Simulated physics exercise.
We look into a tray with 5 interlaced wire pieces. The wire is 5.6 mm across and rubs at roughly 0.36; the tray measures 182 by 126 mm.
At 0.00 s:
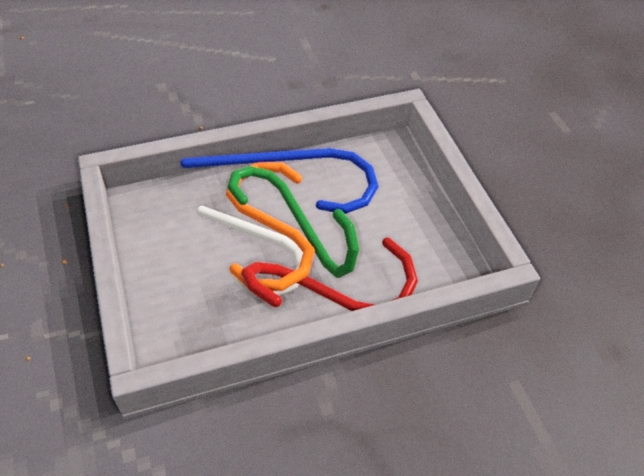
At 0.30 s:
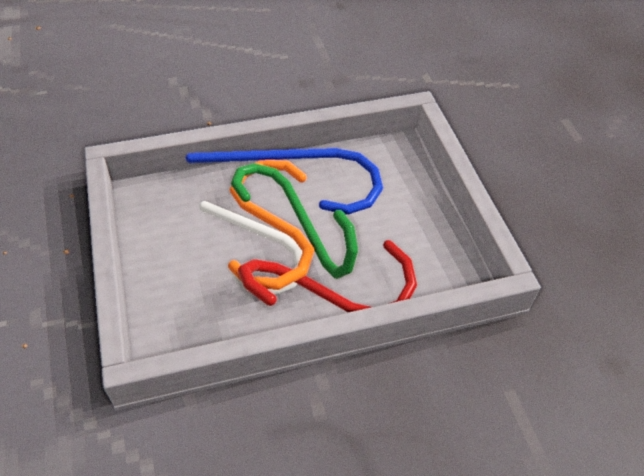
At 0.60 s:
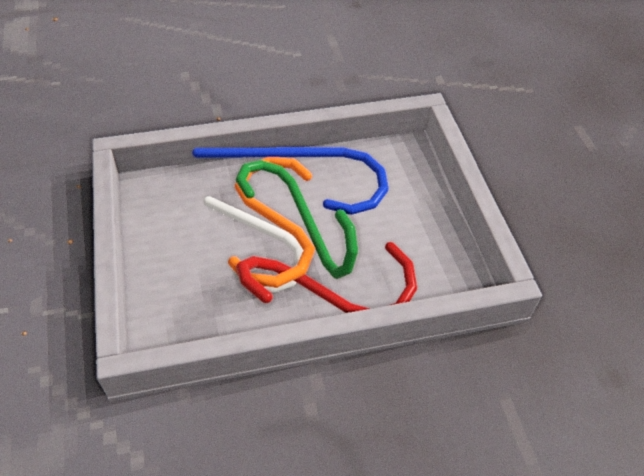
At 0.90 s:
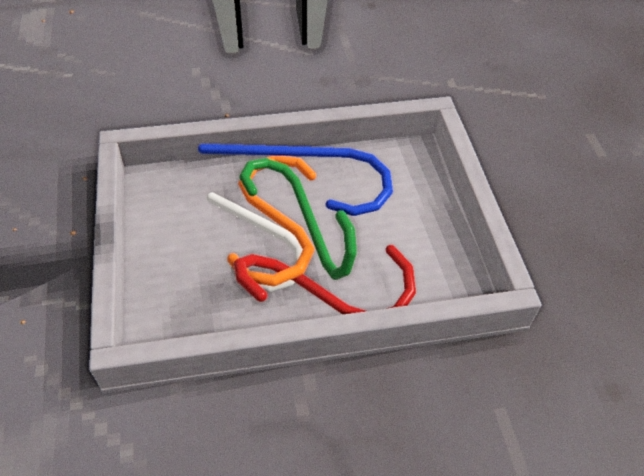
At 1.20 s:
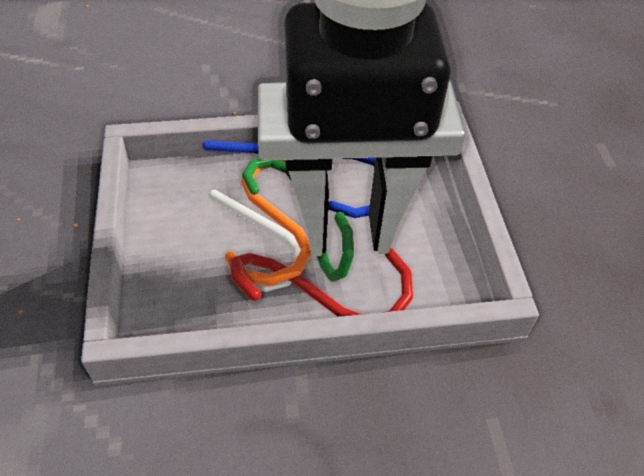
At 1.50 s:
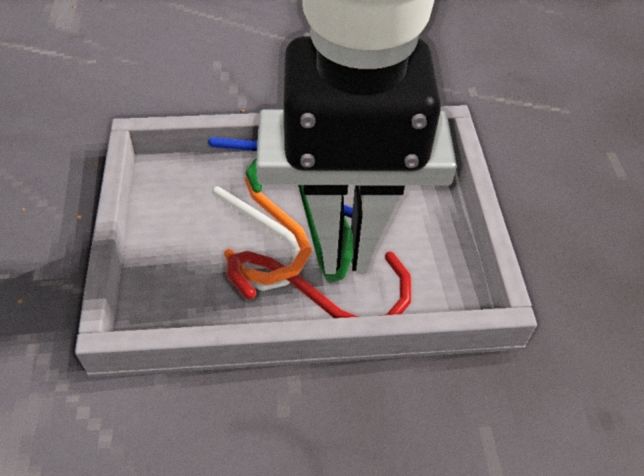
A black and grey robot gripper came down from above into a grey tray of tangled, colourful bent wires, its two fingers open, then shifted slightly and closed them on the green one.
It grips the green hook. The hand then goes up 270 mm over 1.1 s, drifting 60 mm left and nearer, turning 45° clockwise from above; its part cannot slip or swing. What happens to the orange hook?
It remains below.
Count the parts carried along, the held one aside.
In all, 0.
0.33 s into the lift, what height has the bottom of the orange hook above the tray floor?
About 0 mm.
After 1.83 s, lowest point more than 20 mm over the tray floor, green hook 58 mm.
After 2.11 s, lowest point more than 20 mm over the tray floor, green hook 159 mm.
After 2.60 s, lowest point more than 20 mm over the tray floor, green hook 273 mm.
End, hanging green hook 273 mm; the other 4 are down.
